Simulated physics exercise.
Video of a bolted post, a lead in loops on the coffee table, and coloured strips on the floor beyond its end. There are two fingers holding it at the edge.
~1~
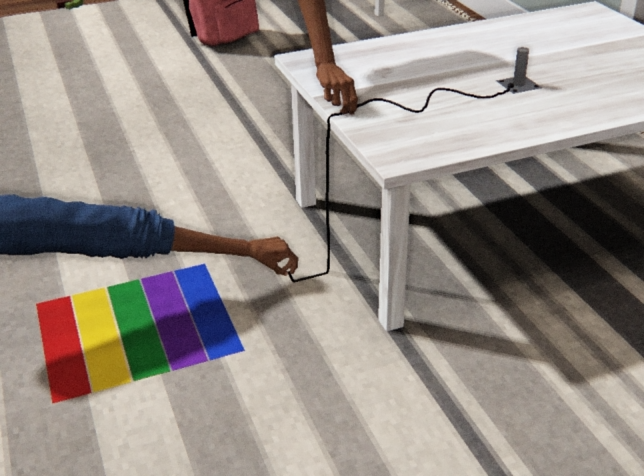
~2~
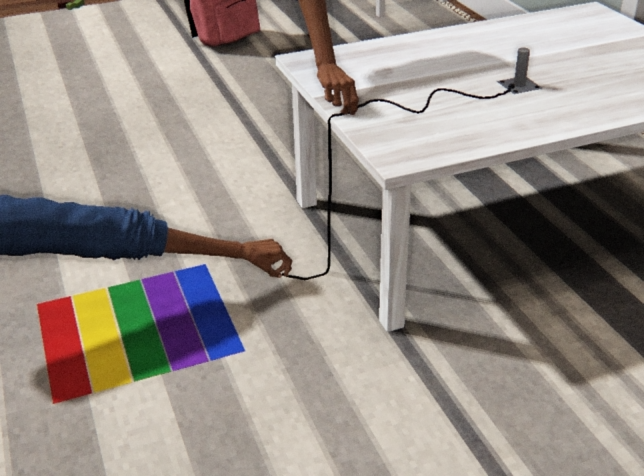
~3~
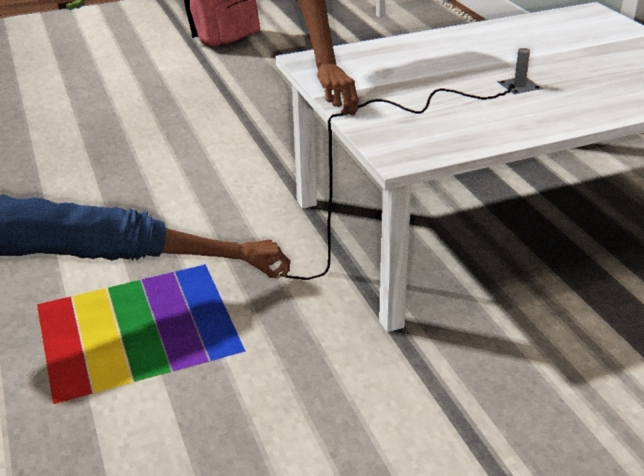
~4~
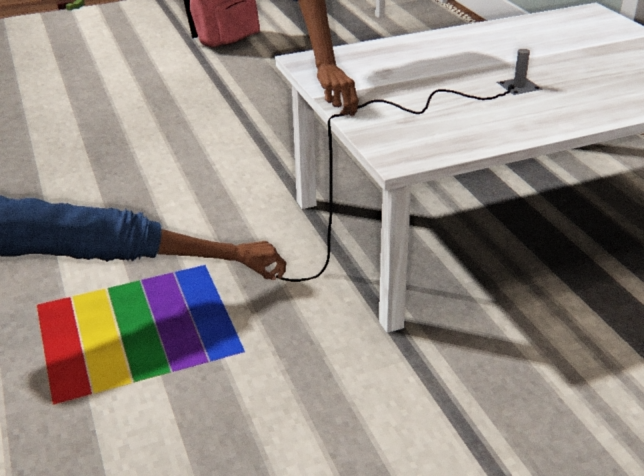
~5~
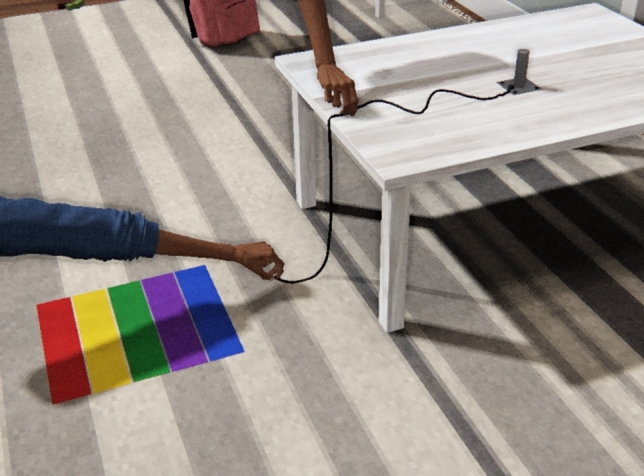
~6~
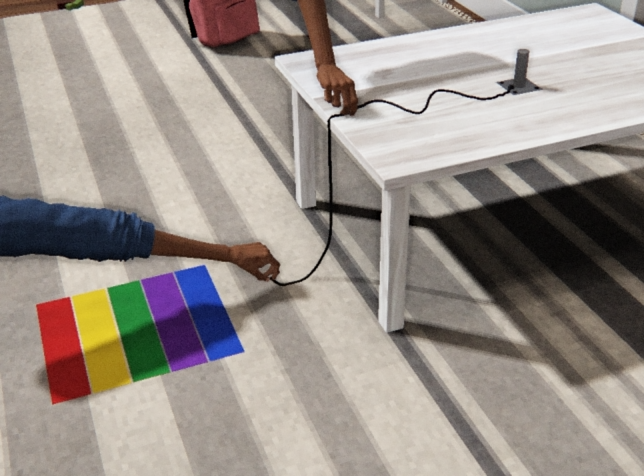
The clip opens on a black cord running from a small post across a pale wooden table, pinched at the edge by one hand, while another hand holds its hanging end near coloured strips on the striped floor. The lower hand draws the end slightly left, and the cord's lower bend opens into a smoother curve.
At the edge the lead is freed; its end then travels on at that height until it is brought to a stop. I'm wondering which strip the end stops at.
It stops at the yellow strip.
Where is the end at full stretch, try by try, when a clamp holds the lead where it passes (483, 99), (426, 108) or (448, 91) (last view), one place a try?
Near (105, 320), (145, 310) and (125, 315).
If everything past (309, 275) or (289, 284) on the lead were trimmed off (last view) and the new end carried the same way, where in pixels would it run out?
Case by case it comes to about (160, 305) and then about (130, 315).
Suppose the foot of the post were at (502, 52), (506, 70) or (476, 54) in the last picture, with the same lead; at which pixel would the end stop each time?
Roughly (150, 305), (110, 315) and (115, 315), try by try.
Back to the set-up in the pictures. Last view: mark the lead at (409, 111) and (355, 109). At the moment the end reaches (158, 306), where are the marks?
First point (364, 113), second point (323, 152).
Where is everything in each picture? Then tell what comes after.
In the first picture, end (289, 272); blue (220, 338); purple (184, 348); green (146, 358); yellow (108, 368); red (68, 379).
In the second picture, end (283, 274); lead through (493, 97) (430, 97) (387, 102) (330, 125) (330, 198) (329, 259).
In the third picture, end (281, 275).
In the fourth picture, end (277, 276); lead through (493, 98) (430, 98) (387, 102) (330, 126) (331, 198) (328, 260).
In the fifth picture, end (275, 277).
In the sixth picture, end (271, 278); lead through (492, 98) (430, 98) (387, 102) (329, 126) (331, 198) (321, 260).
Soon after, end near (158, 306); over purple.
Then, end near (119, 315); over green.
At full stretch, end near (96, 321); over yellow. It gets as far as the yellow strip.
